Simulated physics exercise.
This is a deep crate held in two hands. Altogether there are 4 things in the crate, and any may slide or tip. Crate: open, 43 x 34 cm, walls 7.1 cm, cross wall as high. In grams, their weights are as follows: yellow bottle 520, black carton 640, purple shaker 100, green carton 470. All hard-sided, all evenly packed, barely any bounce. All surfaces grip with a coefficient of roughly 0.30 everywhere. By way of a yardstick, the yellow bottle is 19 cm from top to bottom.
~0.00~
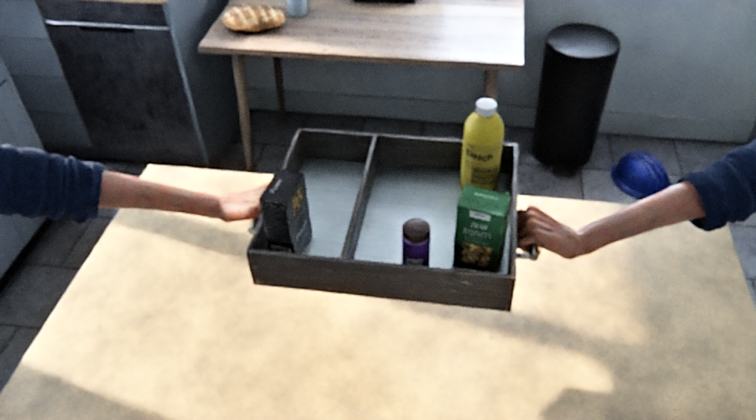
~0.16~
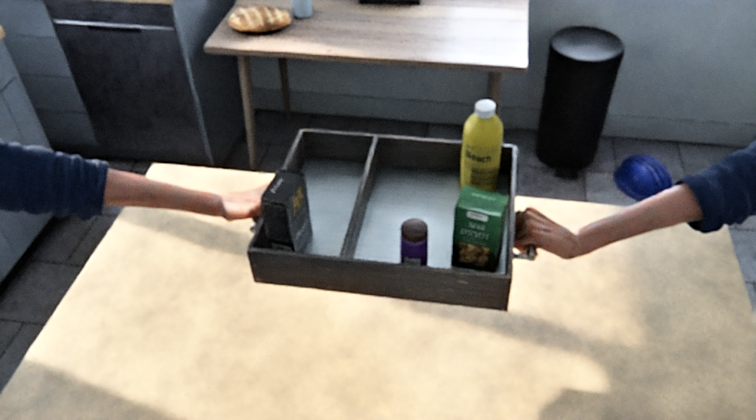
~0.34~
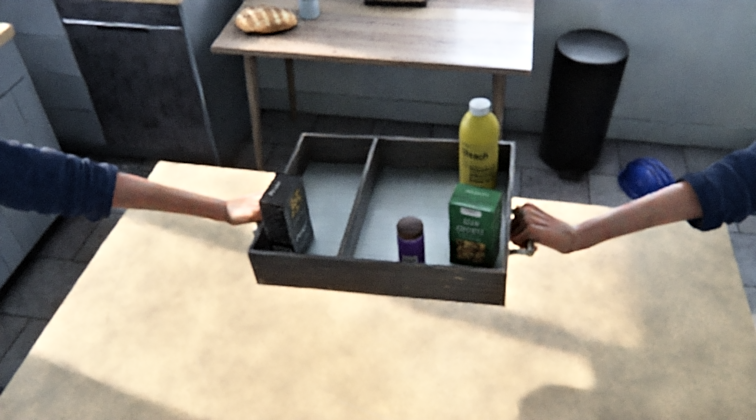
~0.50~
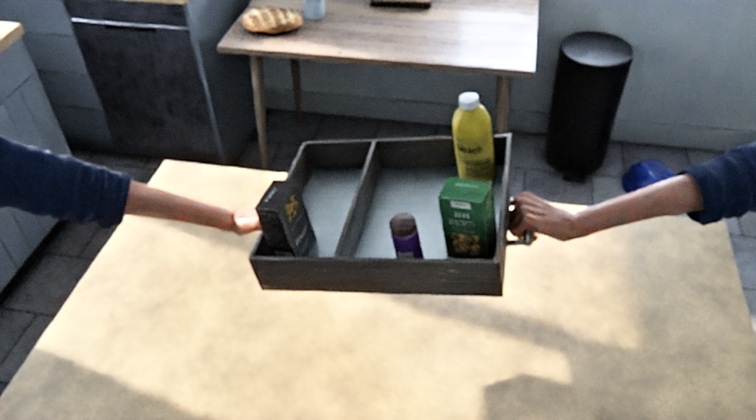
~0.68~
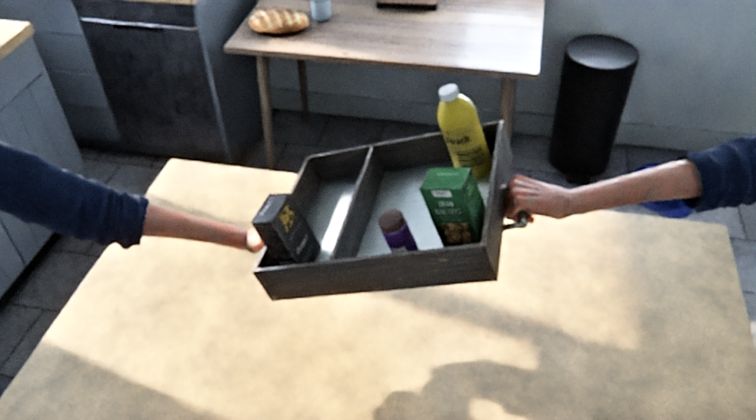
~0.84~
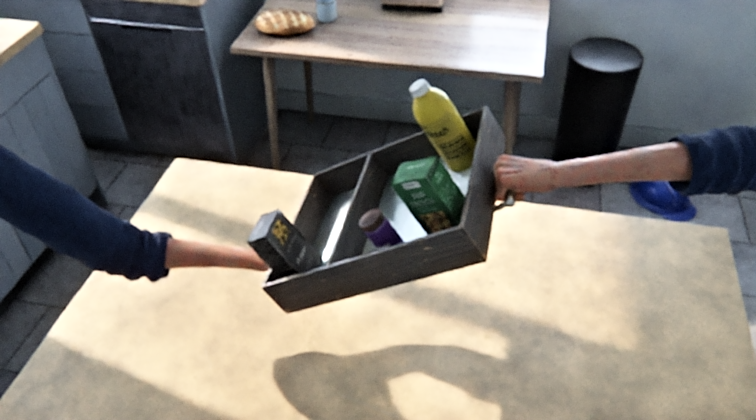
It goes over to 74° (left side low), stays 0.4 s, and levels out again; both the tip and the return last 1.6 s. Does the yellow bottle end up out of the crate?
Yes, it ends up outside.
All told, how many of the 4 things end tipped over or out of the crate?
I get 1.
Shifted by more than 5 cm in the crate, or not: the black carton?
Outcome for the black carton: In place.
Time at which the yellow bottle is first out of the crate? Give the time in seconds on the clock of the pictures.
It happens near 1.5 s.
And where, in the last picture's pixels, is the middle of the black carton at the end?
You'll see it about at (285, 211) in the last picture.
By 1.04 s, crate tipped 49°, left side down; yellow bottle 12 cm from its spot near (382, 144); green carton 13 cm from its spot; purple shaker 9 cm from its spot.
By 1.64 s, crate tipped 74°, left side down; yellow bottle now out of the crate; purple shaker rocked 15° off its seat; green carton 18 cm from its spot.
By 3.04 s, crate tipped 25°, left side down; purple shaker rocked 15° off its seat; green carton 18 cm from its spot; black carton 2 cm from its spot.
When it is over (4.1 s), out of the crate, yellow bottle; not toppled but over 5 cm from the start, purple shaker and green carton; the last one within 5 cm of the start. In the last view, yellow bottle near (295, 261).
